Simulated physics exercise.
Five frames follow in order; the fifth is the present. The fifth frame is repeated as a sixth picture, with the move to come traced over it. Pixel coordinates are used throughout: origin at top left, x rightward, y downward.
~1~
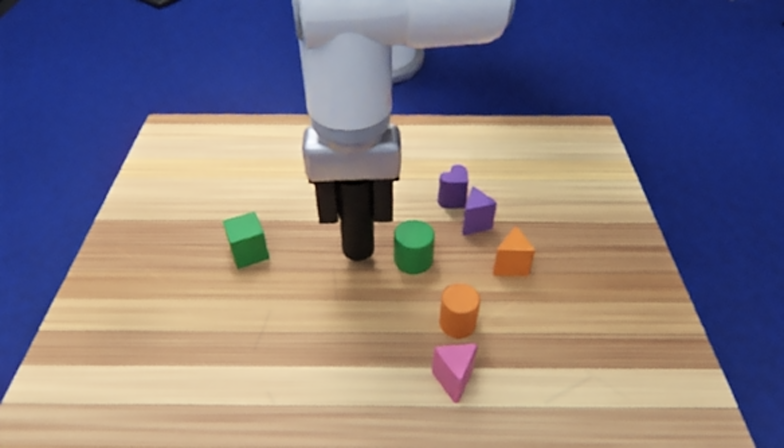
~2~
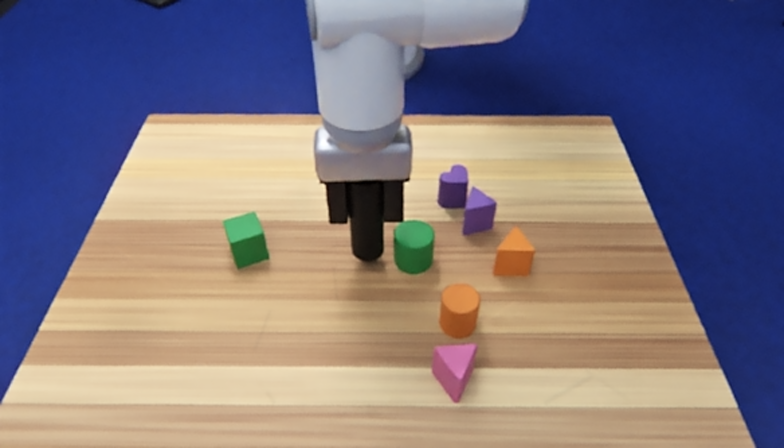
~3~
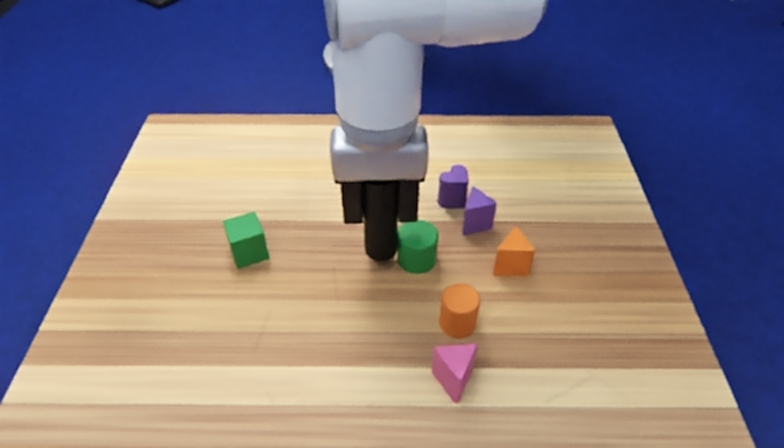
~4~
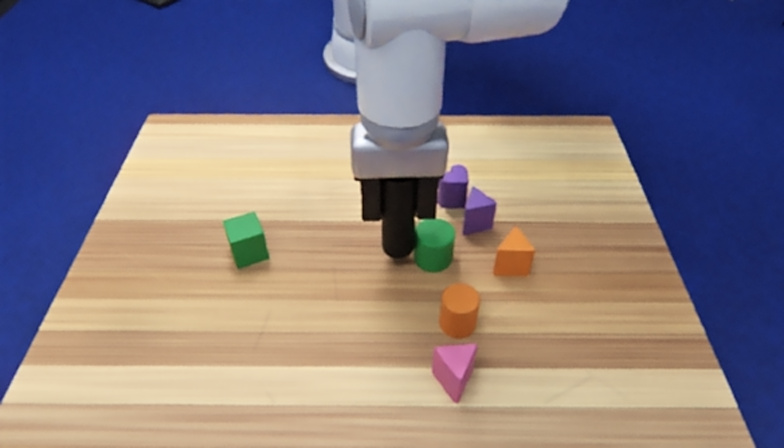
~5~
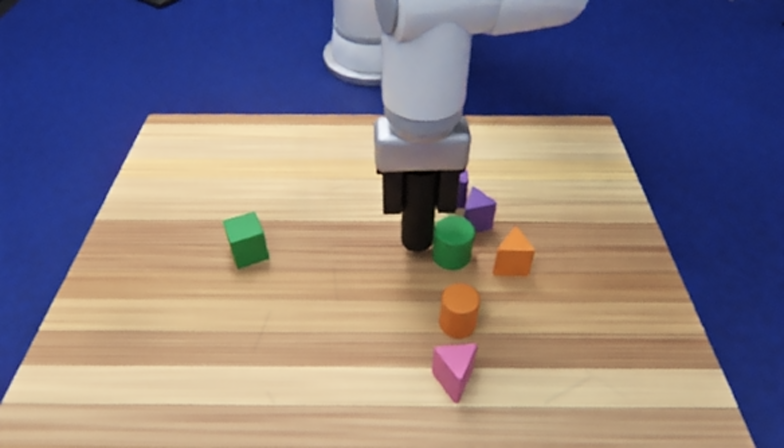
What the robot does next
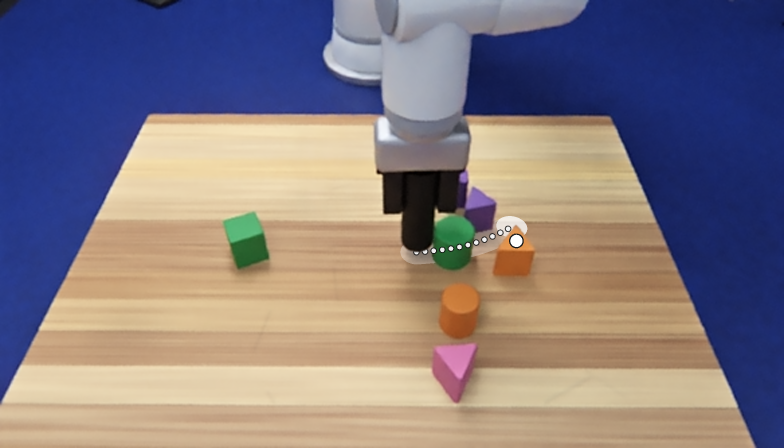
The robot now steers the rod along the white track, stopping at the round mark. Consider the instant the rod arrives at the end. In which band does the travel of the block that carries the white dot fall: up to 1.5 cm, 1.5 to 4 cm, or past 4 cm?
Net shift: 1.5 to 4 cm.
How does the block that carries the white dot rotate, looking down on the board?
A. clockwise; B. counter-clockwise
The answer is A.
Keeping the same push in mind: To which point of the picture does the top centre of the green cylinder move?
The middle of its upper face will lie at (529, 228).
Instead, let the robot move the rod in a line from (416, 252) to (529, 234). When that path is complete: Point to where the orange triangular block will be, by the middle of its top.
It comes to (551, 259).
Drawn move, from (416, 252) over (468, 245) to (512, 227); the dot is on the orange triangular block.
The first path, step by step. One third of the way, rod at (453, 237); green cylinder at (491, 231); orange triangular block at (521, 242).
Two thirds of the way, rod at (487, 228); green cylinder at (521, 230); purple triangular block at (479, 195); orange triangular block at (541, 252).
At the end, rod at (514, 215); green cylinder at (529, 228); purple heart-shaped block still; purple triangular block at (481, 193), turned 10° anticlockwise; orange triangular block at (543, 253), turned 20° clockwise.
